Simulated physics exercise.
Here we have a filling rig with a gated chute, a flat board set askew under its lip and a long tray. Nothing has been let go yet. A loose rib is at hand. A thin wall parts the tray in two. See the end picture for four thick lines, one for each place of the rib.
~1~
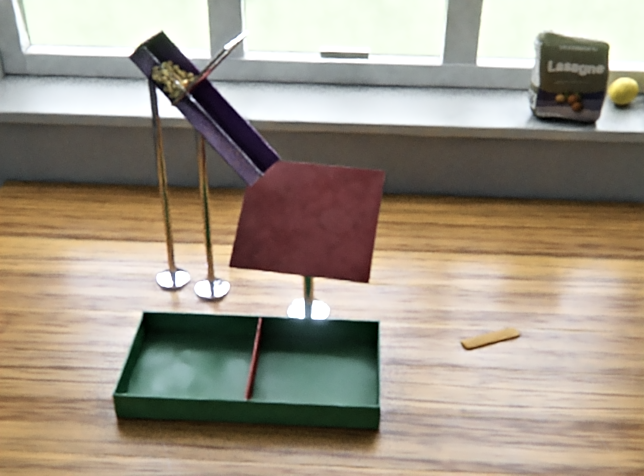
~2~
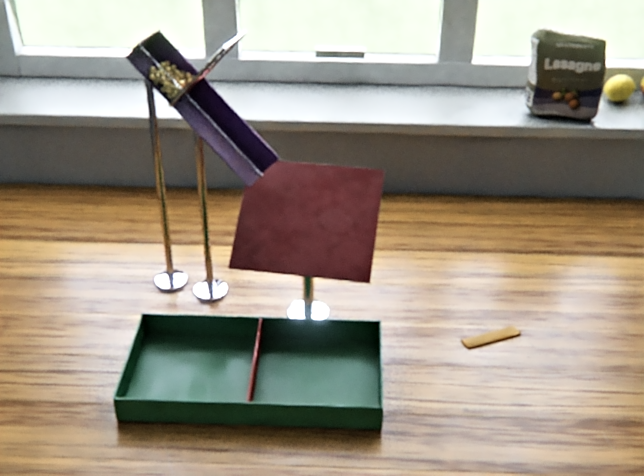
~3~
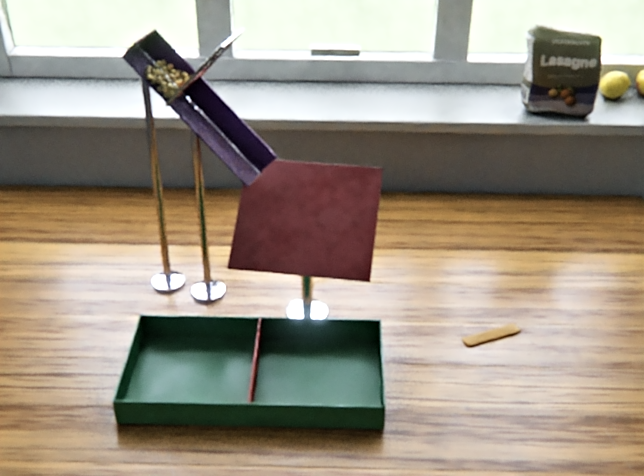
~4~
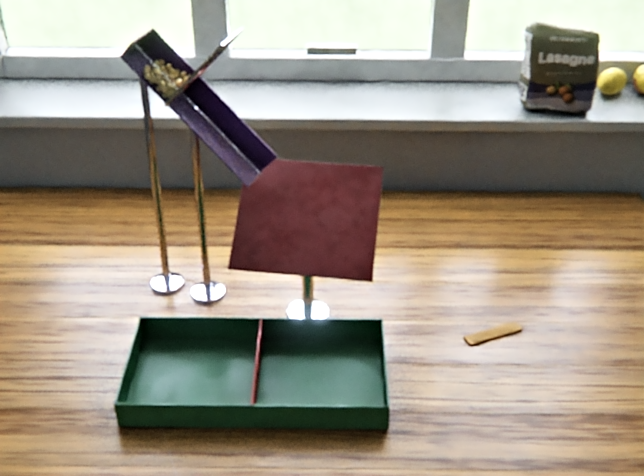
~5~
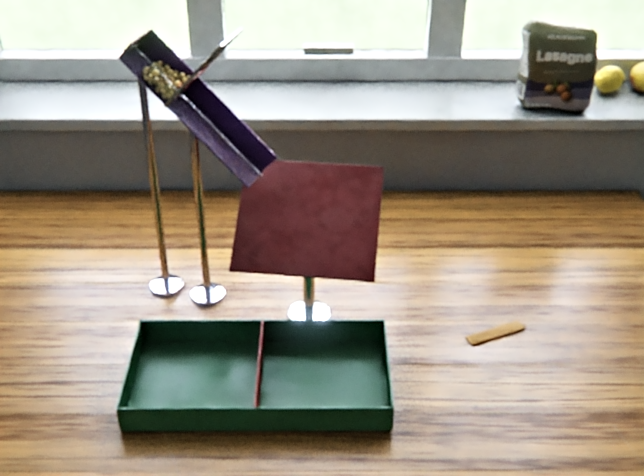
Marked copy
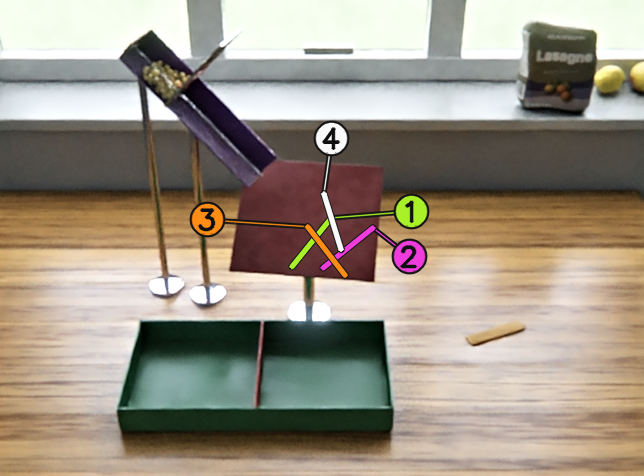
The viewpoint drifts slightly, starting on a purple chute holding small, pale beans behind a gate, above a tilted dark red board and a divided green tray. As it shifts, a second yellow object comes into view beside the lasagne package on the windowsill, while the beans and rig stay still.
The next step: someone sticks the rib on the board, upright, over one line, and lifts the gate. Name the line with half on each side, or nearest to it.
Take 1.
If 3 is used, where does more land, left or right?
The right half.
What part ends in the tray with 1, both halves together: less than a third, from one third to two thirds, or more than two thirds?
More than two thirds.
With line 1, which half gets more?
More lands on the left.
On the marked copy, line 1 from (331, 217) to (291, 266); line 2 from (372, 227) to (323, 267); line 3 from (307, 226) to (345, 275); line 4 from (323, 193) to (341, 249).
With 1, of what is caught, about two thirds in the left half, about a third in the right.
With 2, of what is caught, none in the left half, all in the right.
With 3, of what is caught, a stray few in the left half, nearly all in the right.
With 4, of what is caught, none in the left half, all in the right.
